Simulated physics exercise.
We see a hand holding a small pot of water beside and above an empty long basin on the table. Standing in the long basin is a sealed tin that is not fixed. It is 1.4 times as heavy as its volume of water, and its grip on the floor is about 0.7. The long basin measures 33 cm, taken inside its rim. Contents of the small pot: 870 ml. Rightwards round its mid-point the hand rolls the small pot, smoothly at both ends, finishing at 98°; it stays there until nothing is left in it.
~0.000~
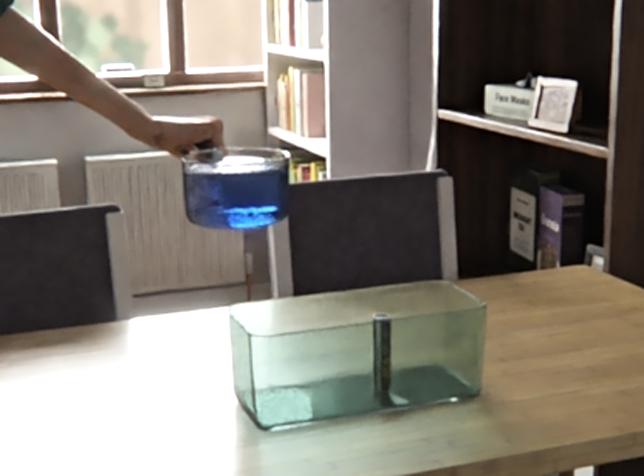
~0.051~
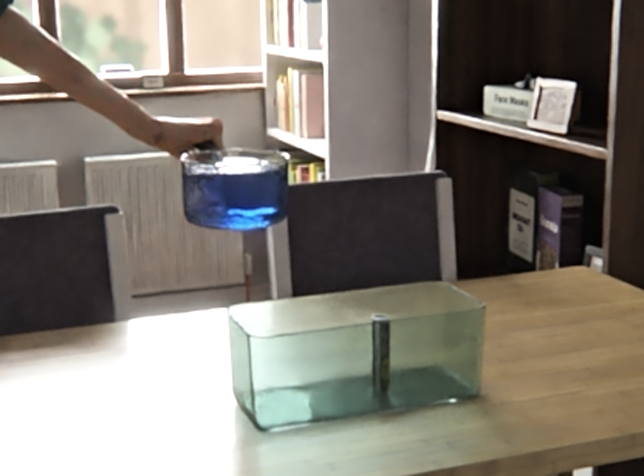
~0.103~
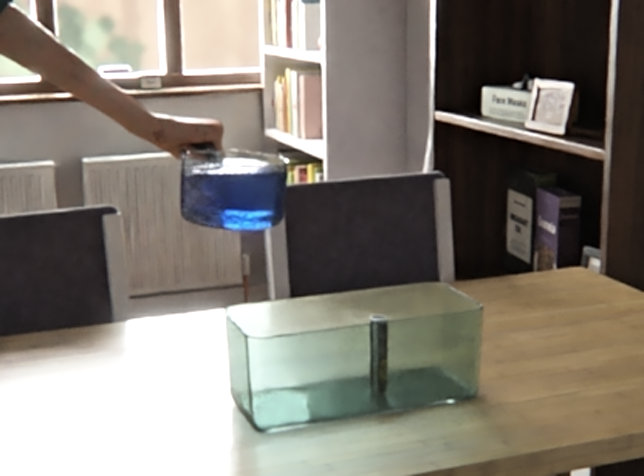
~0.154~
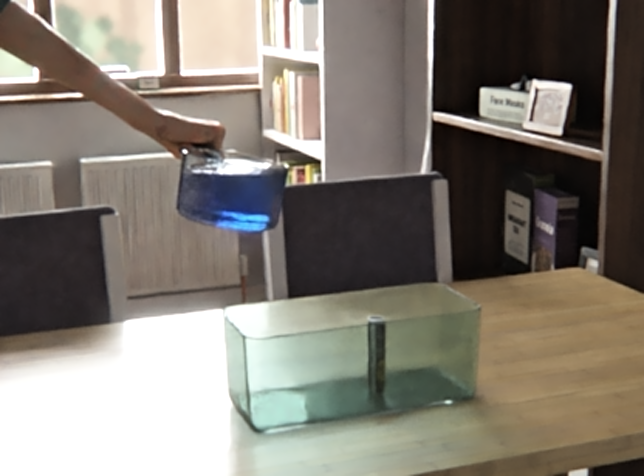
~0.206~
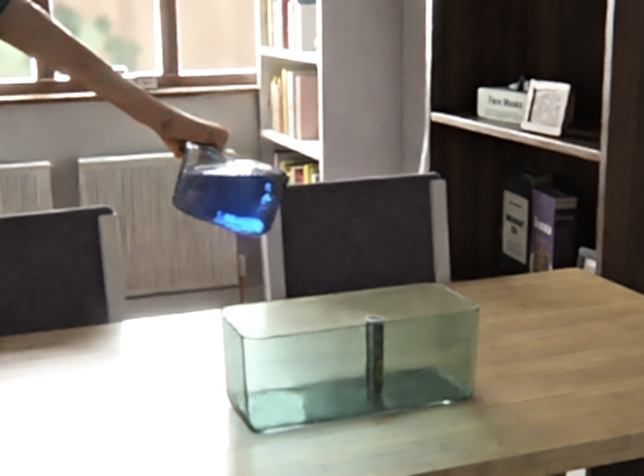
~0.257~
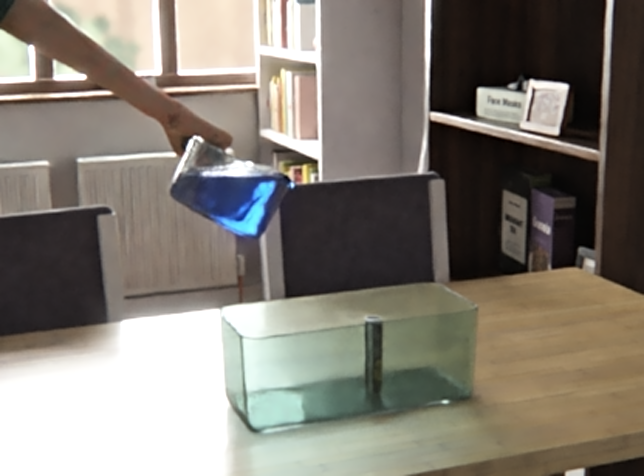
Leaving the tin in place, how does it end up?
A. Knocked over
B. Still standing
B, still standing.
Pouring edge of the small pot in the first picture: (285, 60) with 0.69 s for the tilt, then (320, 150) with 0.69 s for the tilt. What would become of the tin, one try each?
Trial 1 - tin tips; trial 2 - tin tips.
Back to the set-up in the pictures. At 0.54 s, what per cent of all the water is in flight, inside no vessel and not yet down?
44 %.
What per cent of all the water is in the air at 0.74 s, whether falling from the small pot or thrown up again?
Around 12 percent of the liquid.
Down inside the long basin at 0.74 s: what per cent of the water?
I'd say roughly 78 in a hundred of it.
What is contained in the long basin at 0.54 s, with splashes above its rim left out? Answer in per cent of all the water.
I'd estimate some 16 percent of the liquid.
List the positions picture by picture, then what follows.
In the first frame, it leans 0°; its right rim is at (286, 154); the water meets the walls at (185, 169) and (283, 162); the long basin's rim runs from (239, 323) to (466, 294); the tin's top is at (381, 320).
In the second frame, it leans 1°; its right rim is at (285, 157); the water meets the walls at (184, 170) and (282, 164).
In the third frame, it leans 5°; its right rim is at (285, 161); the water meets the walls at (183, 170) and (281, 165).
In the fourth frame, it leans 12°; its right rim is at (285, 167); the water meets the walls at (183, 170) and (282, 166).
In the fifth frame, it leans 20°; its right rim is at (285, 176); the water meets the walls at (182, 173) and (284, 169).
In the sixth frame, it leans 30°; its right rim is at (285, 185); the water meets the walls at (179, 175) and (282, 176); 4 per cent is over the edge.
After 0.54 s the tilt is 87° and 40 per cent is still to pour; the tin stands where it began.
After 0.74 s the tilt is 98° and 10 per cent is still to pour; the tin stands where it began.
After 0.96 s the tilt is 98° and 2 per cent is still to pour; the tin stands where it began.
After 1.19 s the tilt is 98° and 0 per cent is still to pour; the tin stands where it began.
In the end the tin stands where it began.
